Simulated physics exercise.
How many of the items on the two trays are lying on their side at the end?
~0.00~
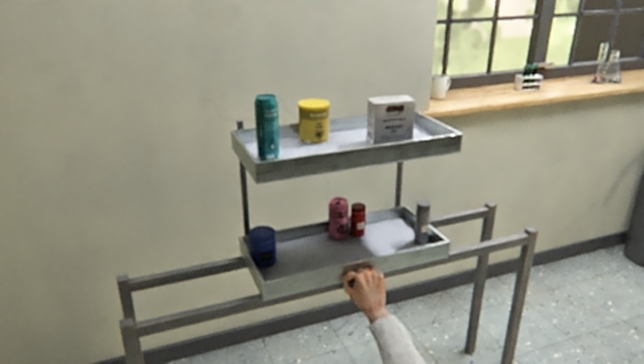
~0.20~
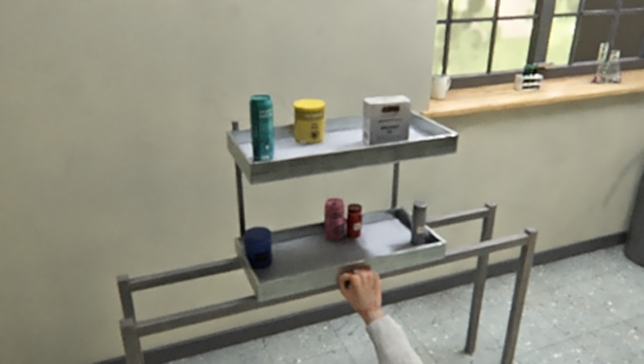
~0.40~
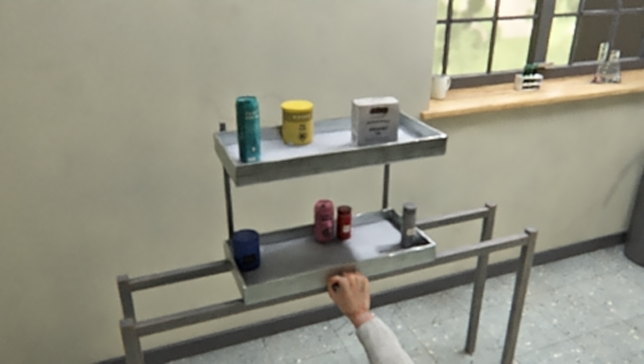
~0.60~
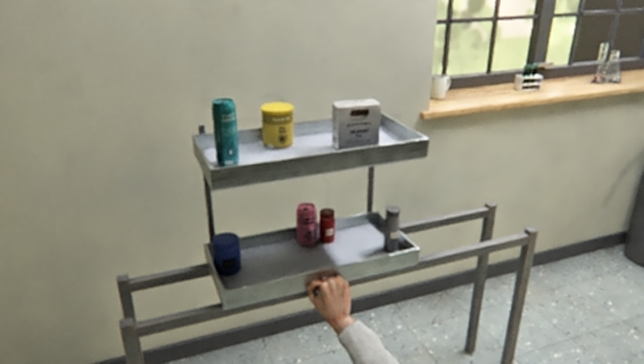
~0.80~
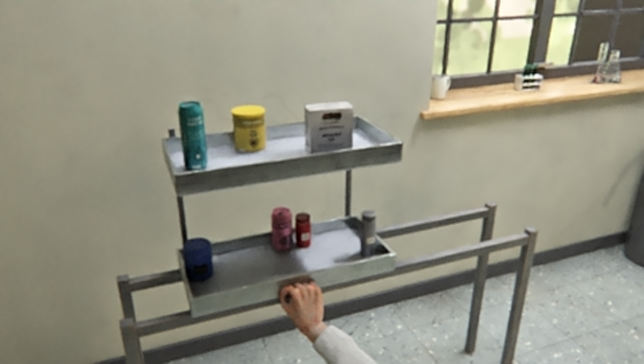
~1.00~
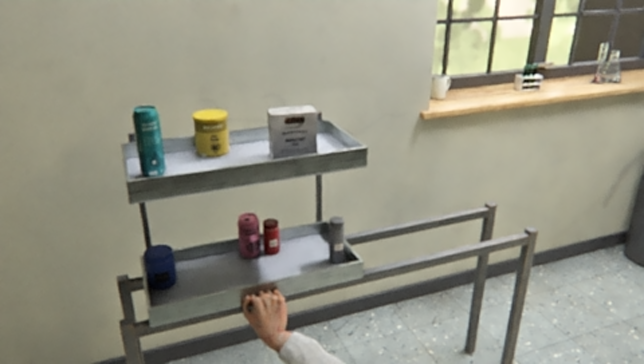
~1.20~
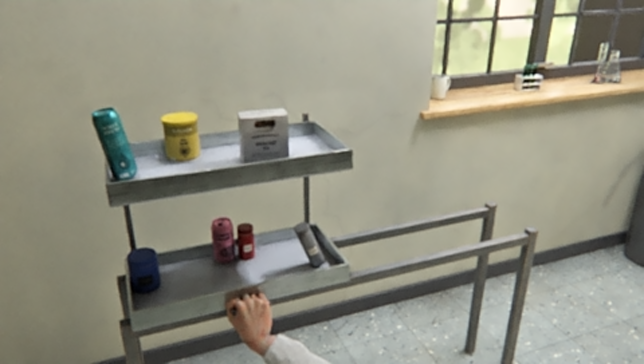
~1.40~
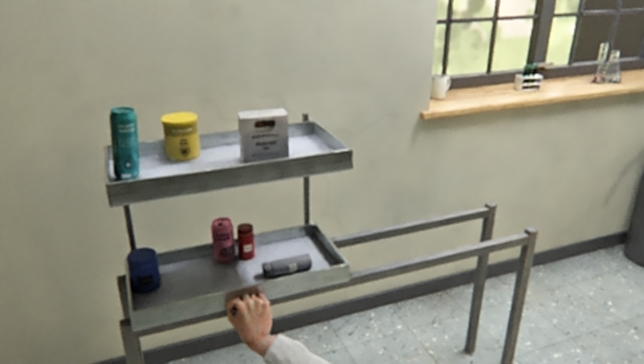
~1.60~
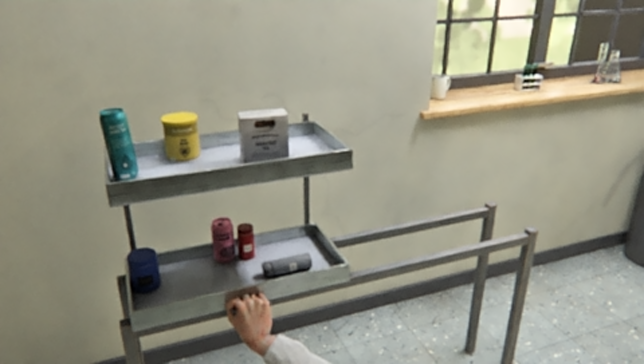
One item is lying on its side at the end, the grey shaker on the lower tray.
